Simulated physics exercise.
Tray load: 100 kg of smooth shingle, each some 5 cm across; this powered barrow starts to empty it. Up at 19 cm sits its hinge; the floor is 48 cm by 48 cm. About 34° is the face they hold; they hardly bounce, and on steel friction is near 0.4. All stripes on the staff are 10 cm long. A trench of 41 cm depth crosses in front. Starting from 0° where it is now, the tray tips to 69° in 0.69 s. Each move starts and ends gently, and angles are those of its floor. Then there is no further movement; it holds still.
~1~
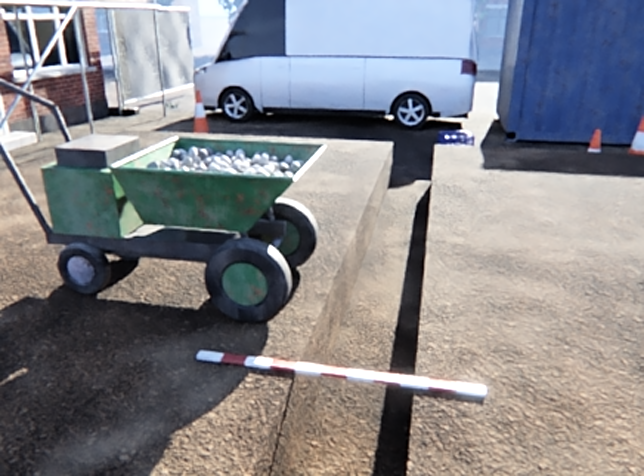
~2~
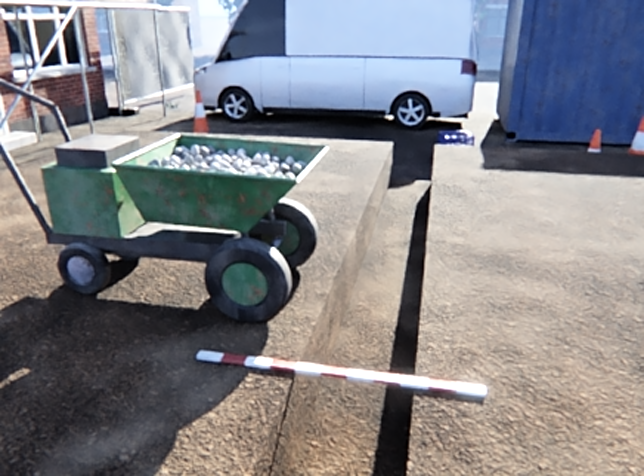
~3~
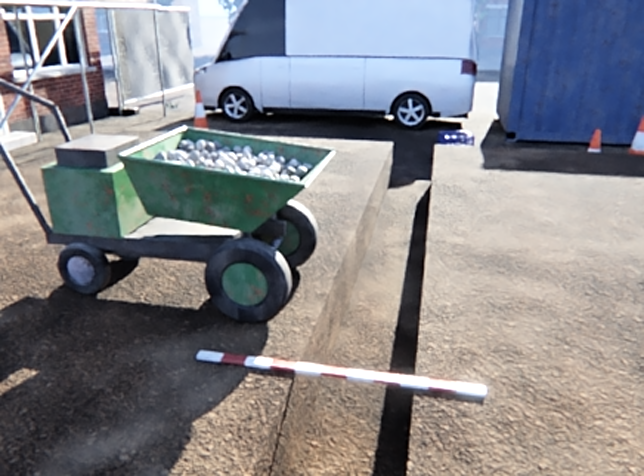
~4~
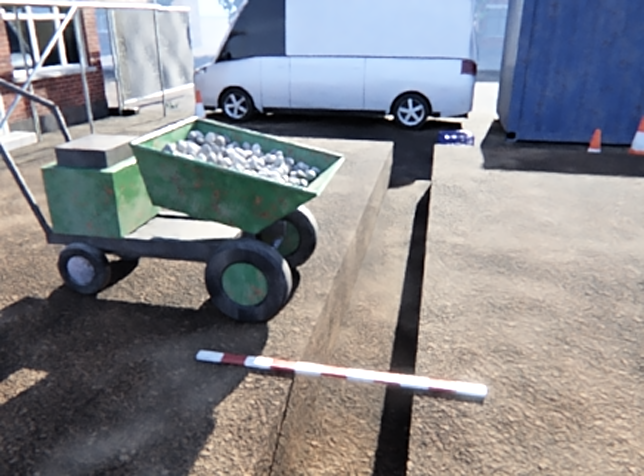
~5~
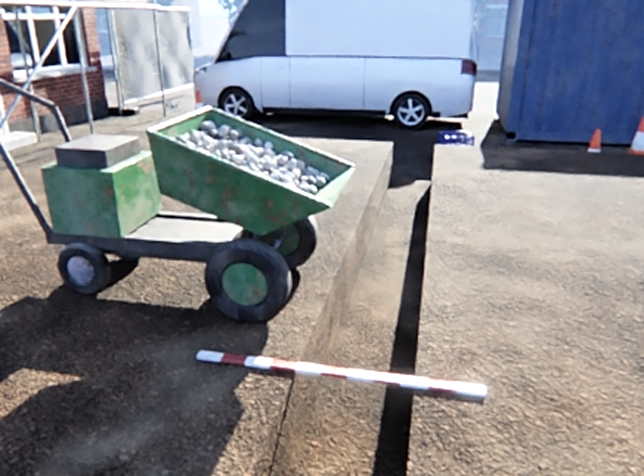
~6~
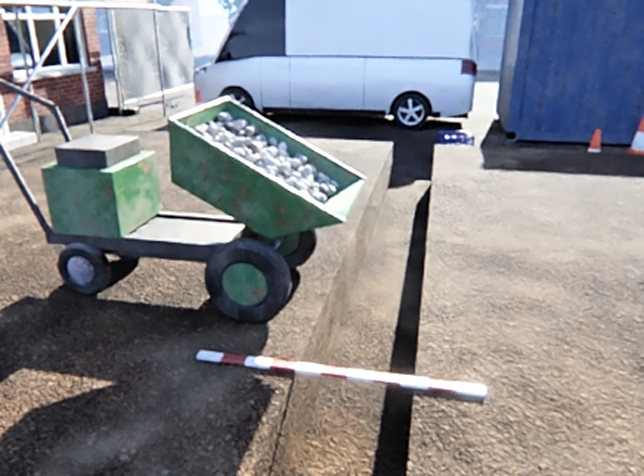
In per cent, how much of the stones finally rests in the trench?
Roughly 54 per cent of them.
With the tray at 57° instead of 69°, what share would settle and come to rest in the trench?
Some 60 in a hundred, I'd say.
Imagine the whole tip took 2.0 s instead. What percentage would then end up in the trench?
Roughly 75% would finish there.
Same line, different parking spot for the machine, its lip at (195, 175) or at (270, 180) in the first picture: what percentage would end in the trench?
85 and 80 %.
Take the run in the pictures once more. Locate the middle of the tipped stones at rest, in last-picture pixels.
I'd point somewhere around (412, 362).
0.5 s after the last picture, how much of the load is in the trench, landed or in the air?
Roughly 25 percent of the load.
Then, 0.2 s after the last picture the floor is at 59°, 100 % in the tray; the foremost stones are at (362, 252).
Then, 0.5 s after the last picture the floor is at 69°, 67 % in the tray, 23 % in the trench, 9 % past the trench; the foremost stones are at (443, 308).
Then, 0.8 s after the last picture the floor is at 69°, 14 % in the tray, 41 % in the trench, 45 % past the trench; the foremost stones are at (624, 334).
Then, 2.8 s after the last picture the floor is at 69°, 0 % in the tray, 54 % in the trench, 46 % past the trench; the foremost stones are past the picture's edge.
